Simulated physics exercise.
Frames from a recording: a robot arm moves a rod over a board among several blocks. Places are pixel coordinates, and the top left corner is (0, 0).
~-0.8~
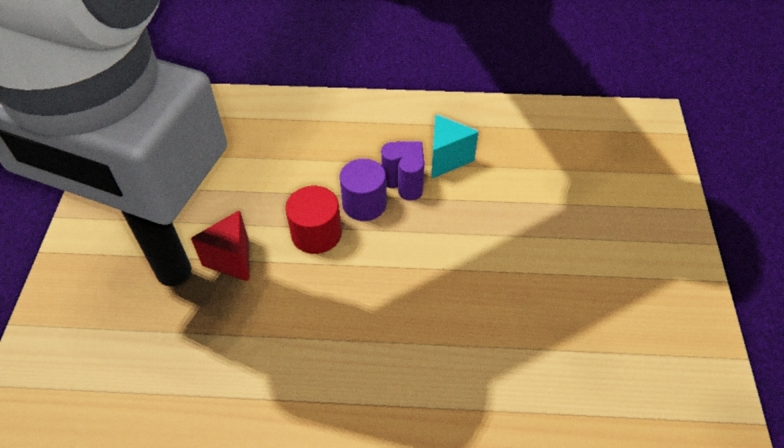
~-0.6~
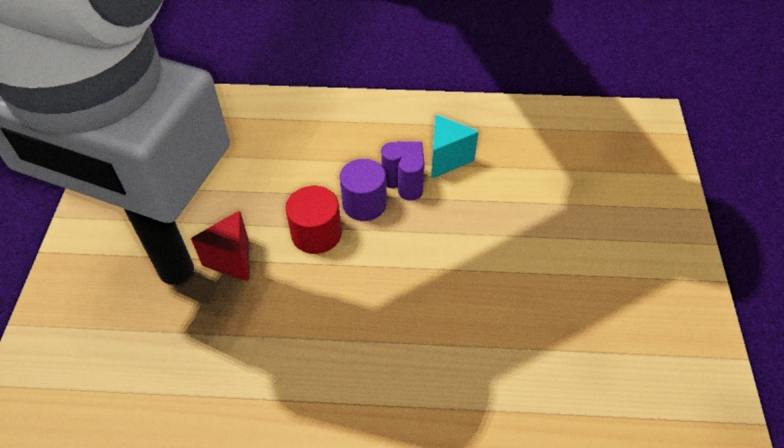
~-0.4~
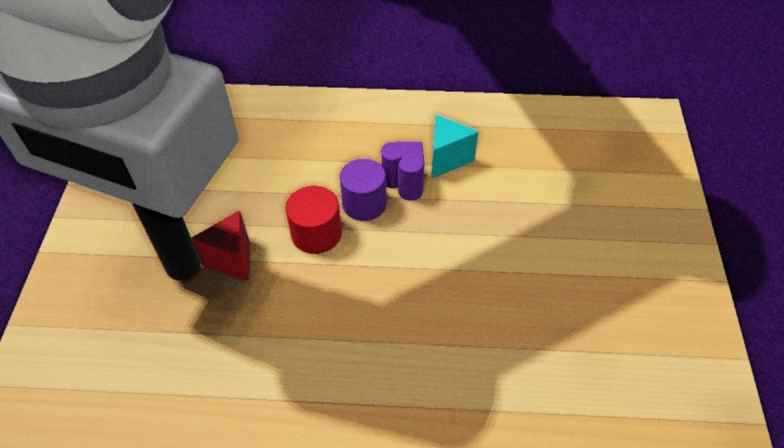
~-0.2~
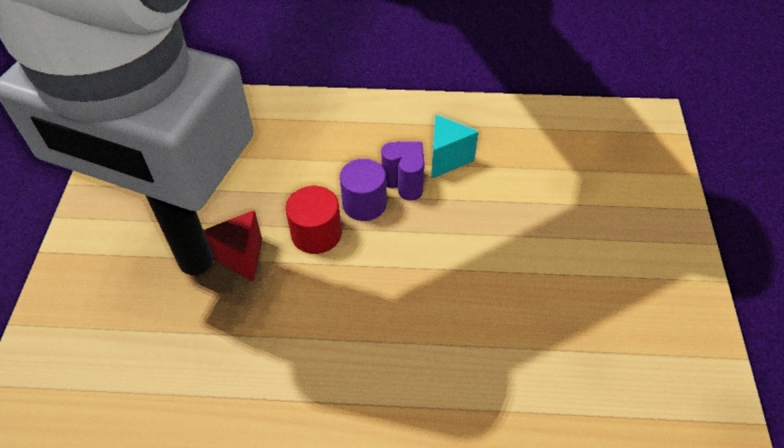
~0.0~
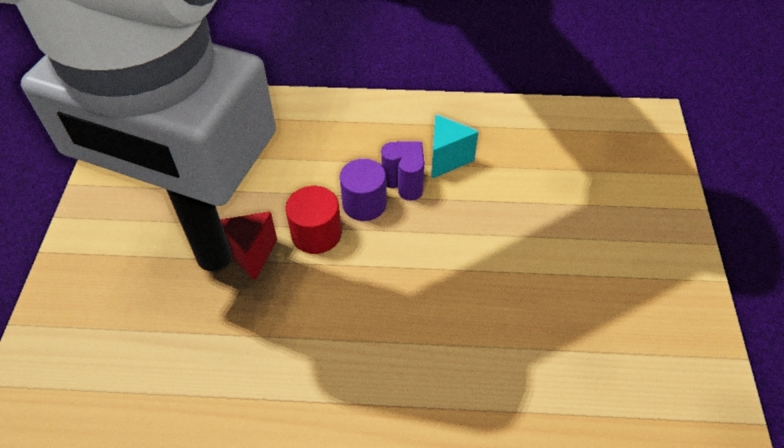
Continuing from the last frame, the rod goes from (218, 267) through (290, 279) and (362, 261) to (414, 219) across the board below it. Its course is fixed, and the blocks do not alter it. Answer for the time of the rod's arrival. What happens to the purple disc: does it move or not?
By the last moment of the path, the purple disc has stayed put.
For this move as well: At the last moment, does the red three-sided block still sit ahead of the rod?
I expect not.
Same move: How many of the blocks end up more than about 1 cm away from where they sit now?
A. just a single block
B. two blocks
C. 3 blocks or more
I'll go with A - just a single block.
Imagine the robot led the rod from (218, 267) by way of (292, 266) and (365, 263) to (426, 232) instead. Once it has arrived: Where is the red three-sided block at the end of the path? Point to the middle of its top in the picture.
It will likely be found at (287, 210).
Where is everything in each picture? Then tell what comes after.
Rod's lower end at (174, 272); red three-sided block at (223, 233); purple disc at (363, 175), in the first picture.
Rod at (177, 271); blocks still, in the second picture.
Rod at (184, 266); blocks still, in the third picture.
Rod at (196, 261); red three-sided block at (233, 231), in the fourth picture.
Rod at (214, 257); red three-sided block at (244, 227); purple disc at (363, 175), in the fifth picture.
What follows on the original path. One third of the way, rod at (288, 270); red three-sided block at (274, 222), turned 45° anticlockwise.
Two thirds of the way, rod at (361, 251); red three-sided block at (274, 222), turned 45° anticlockwise.
At the end, rod at (414, 209); red three-sided block at (274, 222), turned 45° anticlockwise; purple disc still.
